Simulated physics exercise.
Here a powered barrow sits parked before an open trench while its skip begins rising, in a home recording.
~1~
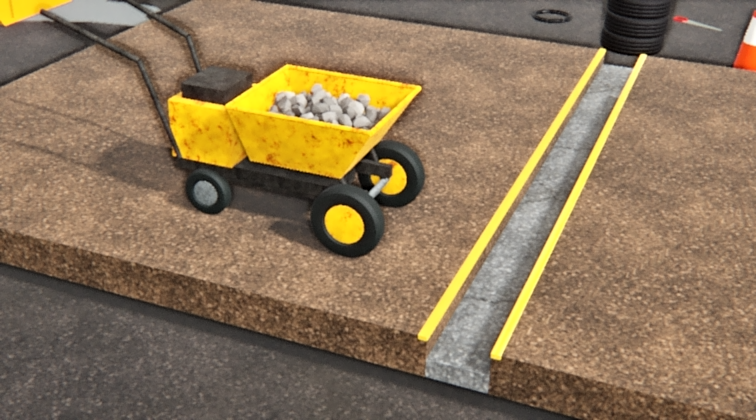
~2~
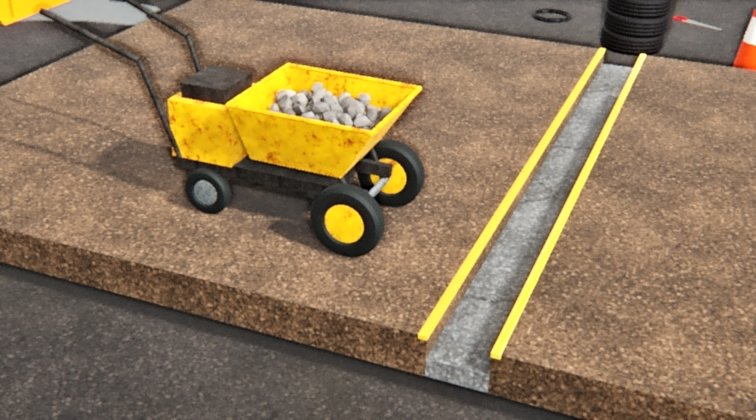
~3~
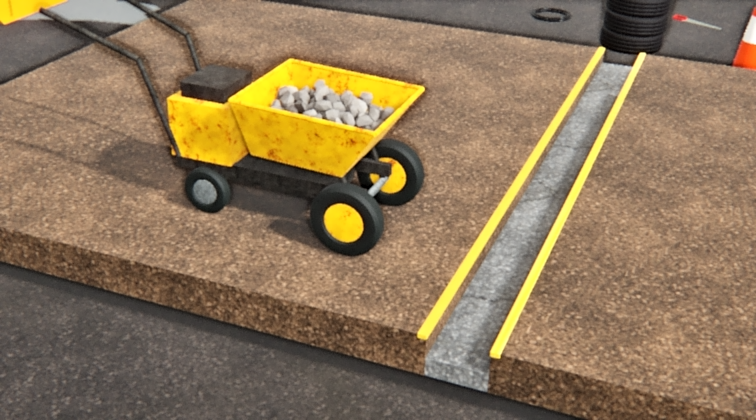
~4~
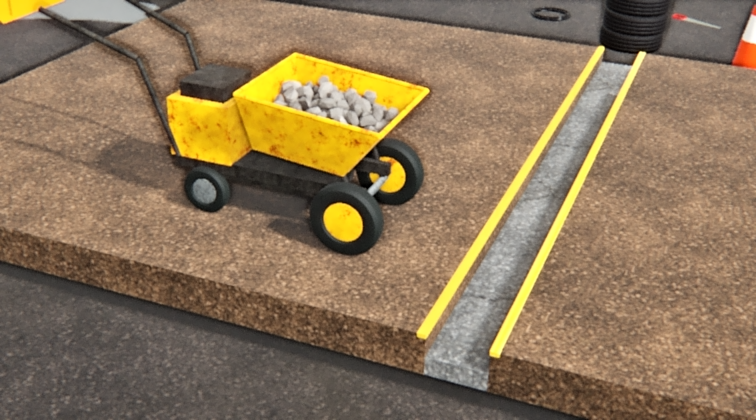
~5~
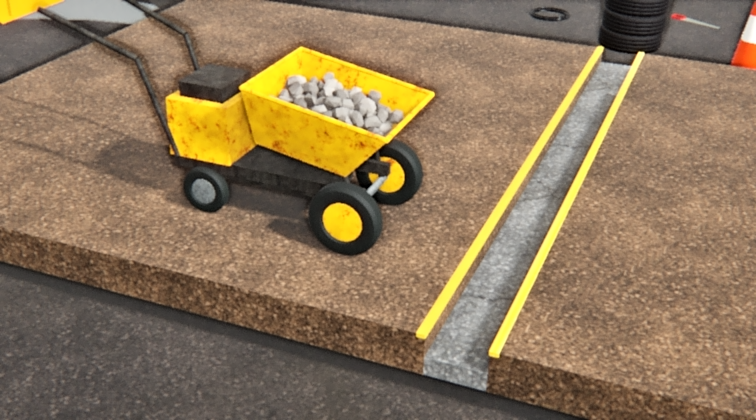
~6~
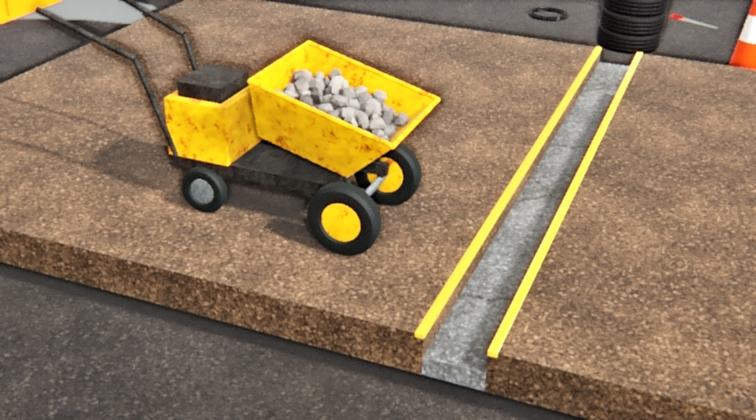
At the start, a yellow powered barrow with a level skip of grey broken stones stands still on brown ground, left of a shallow, yellow-edged trench. The skip then tilts gradually, its back rising and its front lip shifting slightly right, until it is clearly tipped with the stones still inside.
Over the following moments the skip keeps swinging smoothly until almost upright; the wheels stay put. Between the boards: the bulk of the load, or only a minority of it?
The trench will hold the main part of the load.
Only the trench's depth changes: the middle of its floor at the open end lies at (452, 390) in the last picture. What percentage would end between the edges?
I'd say roughly 100 in a hundred.
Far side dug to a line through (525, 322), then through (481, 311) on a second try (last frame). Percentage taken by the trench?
In order: Some 80 per cent, then some 50 per cent.
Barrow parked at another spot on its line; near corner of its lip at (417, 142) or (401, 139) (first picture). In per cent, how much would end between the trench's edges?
About 60 per cent for the first spot and about 80 per cent for the second.
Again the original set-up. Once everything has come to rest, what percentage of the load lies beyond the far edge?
Some 0 per cent.
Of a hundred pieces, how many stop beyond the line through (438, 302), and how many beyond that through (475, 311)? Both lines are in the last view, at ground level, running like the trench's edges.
Close to 80 and 30 per cent respectively.
Just after the last frame, skip tipped steeply; every one in the skip.
A moment on, skip tipped steeply; almost all in the skip; just a few short of the trench; just a few in or heaped over the trench; just a few falling.
Further on, skip tipped right over; roughly a third in the skip; about a tenth short of the trench; roughly two thirds in or heaped over the trench; just a few beyond it.
When it is over, skip tipped right over; just a few in the skip; roughly a quarter short of the trench; the larger part in or heaped over the trench; just a few beyond it.
